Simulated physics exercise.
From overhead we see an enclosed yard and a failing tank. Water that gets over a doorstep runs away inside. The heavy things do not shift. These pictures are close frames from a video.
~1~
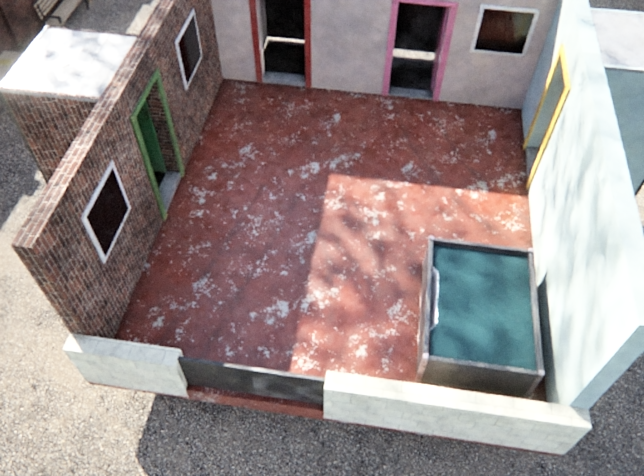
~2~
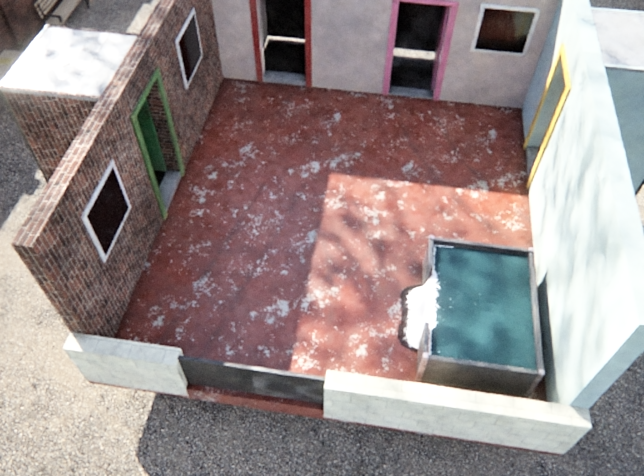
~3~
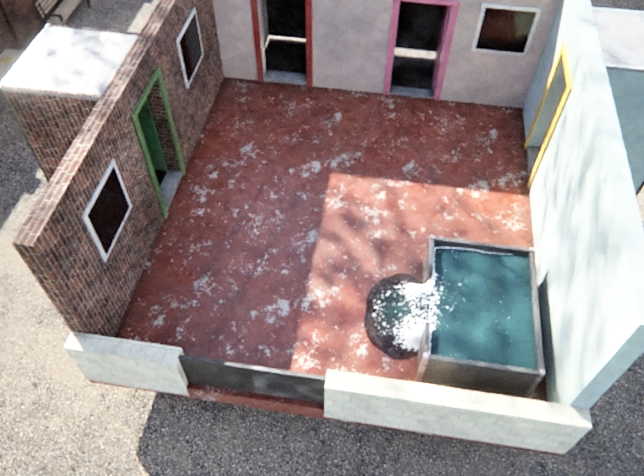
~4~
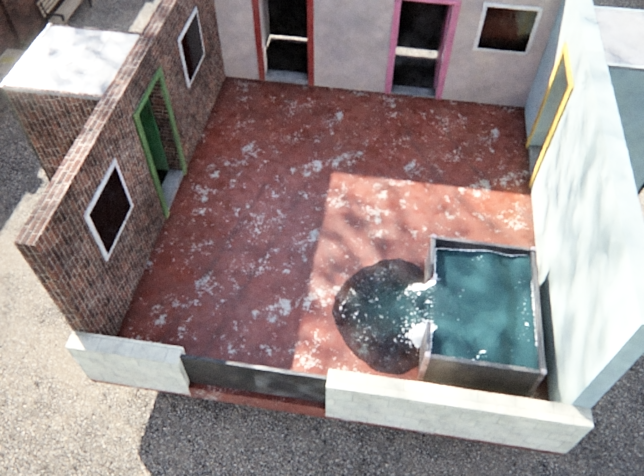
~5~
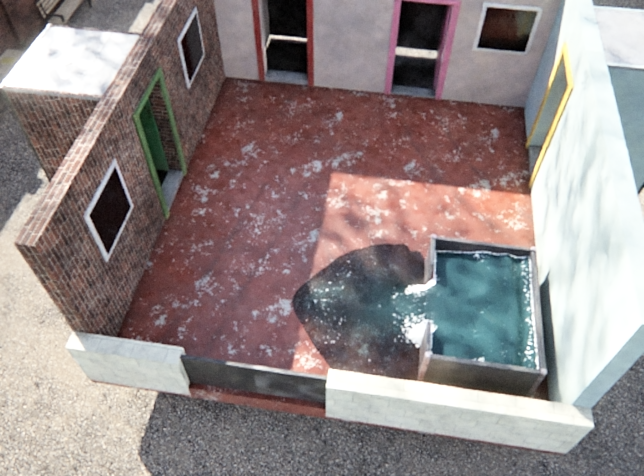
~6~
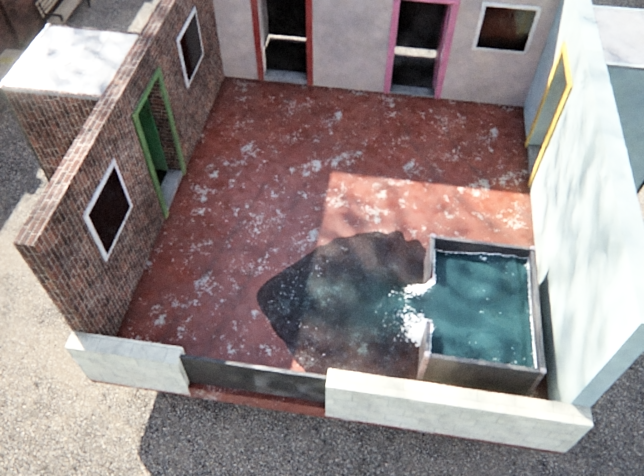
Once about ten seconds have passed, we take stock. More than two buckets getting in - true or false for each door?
Green door: False; red door: False; yellow door: False; pink door: False.
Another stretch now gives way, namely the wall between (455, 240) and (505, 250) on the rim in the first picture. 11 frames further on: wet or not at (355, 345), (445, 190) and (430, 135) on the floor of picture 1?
Sequence: Spared / wetted / wetted.
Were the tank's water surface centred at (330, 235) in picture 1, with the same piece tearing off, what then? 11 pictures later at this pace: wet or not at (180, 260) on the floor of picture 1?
Point status: Waterlogged.
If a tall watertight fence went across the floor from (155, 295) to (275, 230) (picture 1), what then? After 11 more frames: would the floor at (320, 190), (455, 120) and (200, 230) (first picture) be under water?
Results in order: Swamped / bone-dry / bone-dry.
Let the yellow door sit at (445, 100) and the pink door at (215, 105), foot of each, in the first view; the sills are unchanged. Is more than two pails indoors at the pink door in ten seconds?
That pink one gets past the limit.
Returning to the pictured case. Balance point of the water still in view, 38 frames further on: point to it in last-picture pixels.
Point: (292, 233).
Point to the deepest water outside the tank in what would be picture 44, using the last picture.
Check close to (225, 76).
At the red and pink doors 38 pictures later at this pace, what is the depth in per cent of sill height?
I'd put the first at close to 100 per cent and the second at close to 0 per cent.
A moment on, water covers 30 % of the floor; the green door not reached, the red door not reached, the yellow door not reached, the pink door not reached.
Next, water covers 40 % of the floor; the green door wet at the sill, nothing in, the red door not reached, the yellow door not reached, the pink door not reached.
Then, water covers 45 % of the floor; the green door wet at the sill, nothing in, the red door not reached, the yellow door not reached, the pink door not reached.
Later, water covers 60 % of the floor; the green door wet at the sill, nothing in, the red door wet at the sill, nothing in, the yellow door not reached, the pink door not reached.
In the end, water covers 85 % of the floor; the green door wet at the sill, nothing in, the red door under two buckets in, the yellow door wet at the sill, nothing in, the pink door under two buckets in.
